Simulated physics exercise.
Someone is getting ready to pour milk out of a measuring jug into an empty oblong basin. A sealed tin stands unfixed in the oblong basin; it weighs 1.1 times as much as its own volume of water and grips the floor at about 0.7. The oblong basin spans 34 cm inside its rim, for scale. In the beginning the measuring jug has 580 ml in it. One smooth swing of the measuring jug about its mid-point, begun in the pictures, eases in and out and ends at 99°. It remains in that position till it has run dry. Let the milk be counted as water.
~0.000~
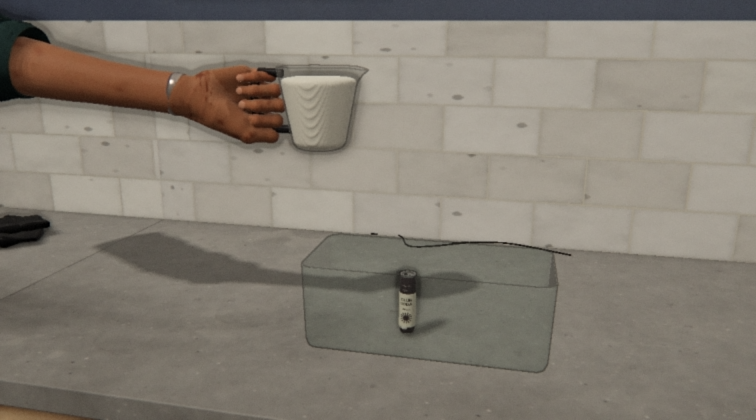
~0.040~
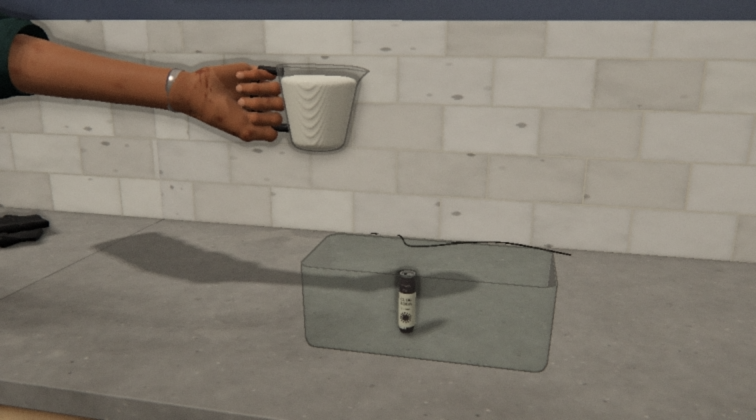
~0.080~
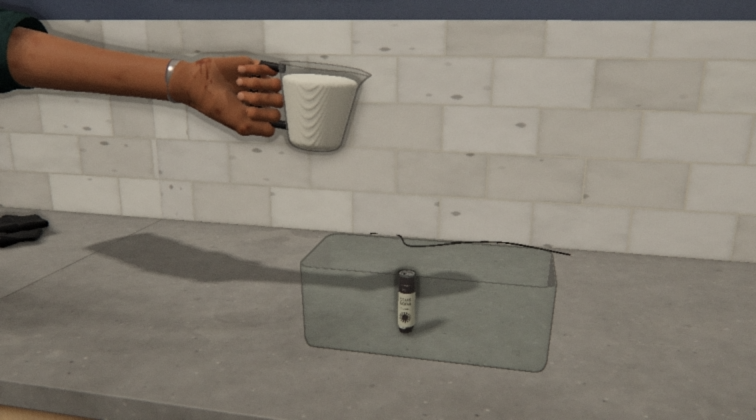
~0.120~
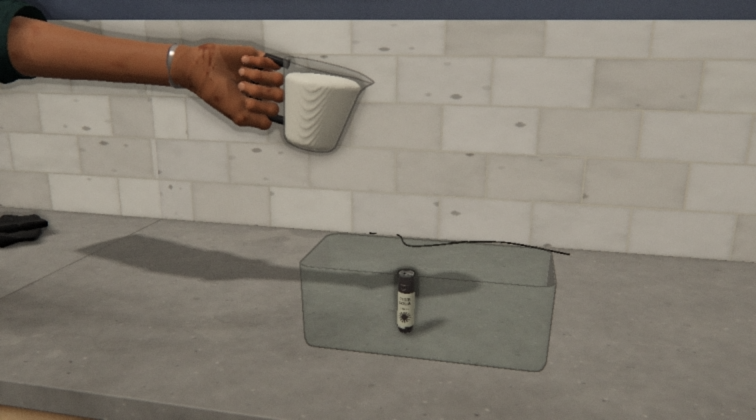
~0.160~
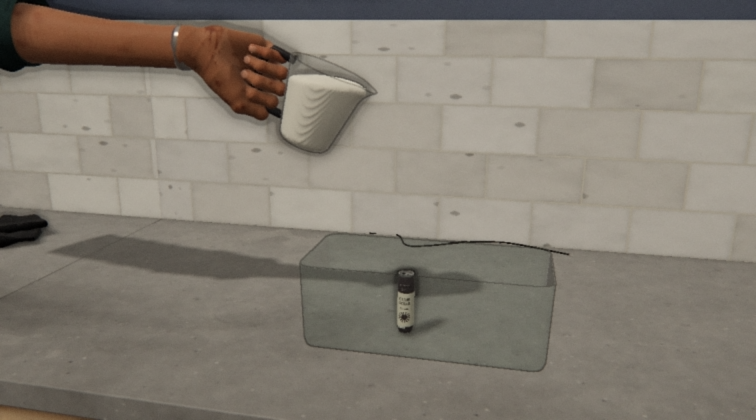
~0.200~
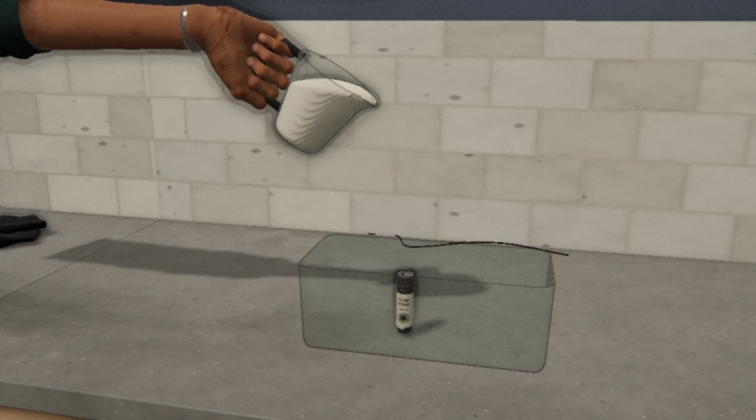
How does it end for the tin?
It's bound to withstand the flow.
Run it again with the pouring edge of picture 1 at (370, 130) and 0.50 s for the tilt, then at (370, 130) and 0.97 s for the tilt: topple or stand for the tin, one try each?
Run one: It tumbles. Run two: It tumbles.
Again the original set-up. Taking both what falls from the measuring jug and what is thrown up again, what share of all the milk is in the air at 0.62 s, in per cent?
I'd say some 24 per cent is in the air.
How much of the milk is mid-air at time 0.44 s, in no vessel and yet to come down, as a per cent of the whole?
I'd say close to 46 per cent.
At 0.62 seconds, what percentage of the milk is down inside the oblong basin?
Roughly 68 percent of it.
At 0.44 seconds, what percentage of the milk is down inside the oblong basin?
Around 10 percent.
By 0.44 s the tilt is 96° and 44 per cent is still to pour; the tin stands where it began.
By 0.62 s the tilt is 99° and 9 per cent is still to pour; the tin stands where it began.
By 0.80 s the tilt is 99° and 1 per cent is still to pour; the tin stands where it began.
By 1.00 s the tilt is 99° and 0 per cent is still to pour; the tin stands where it began.
At rest the tin stands where it began.
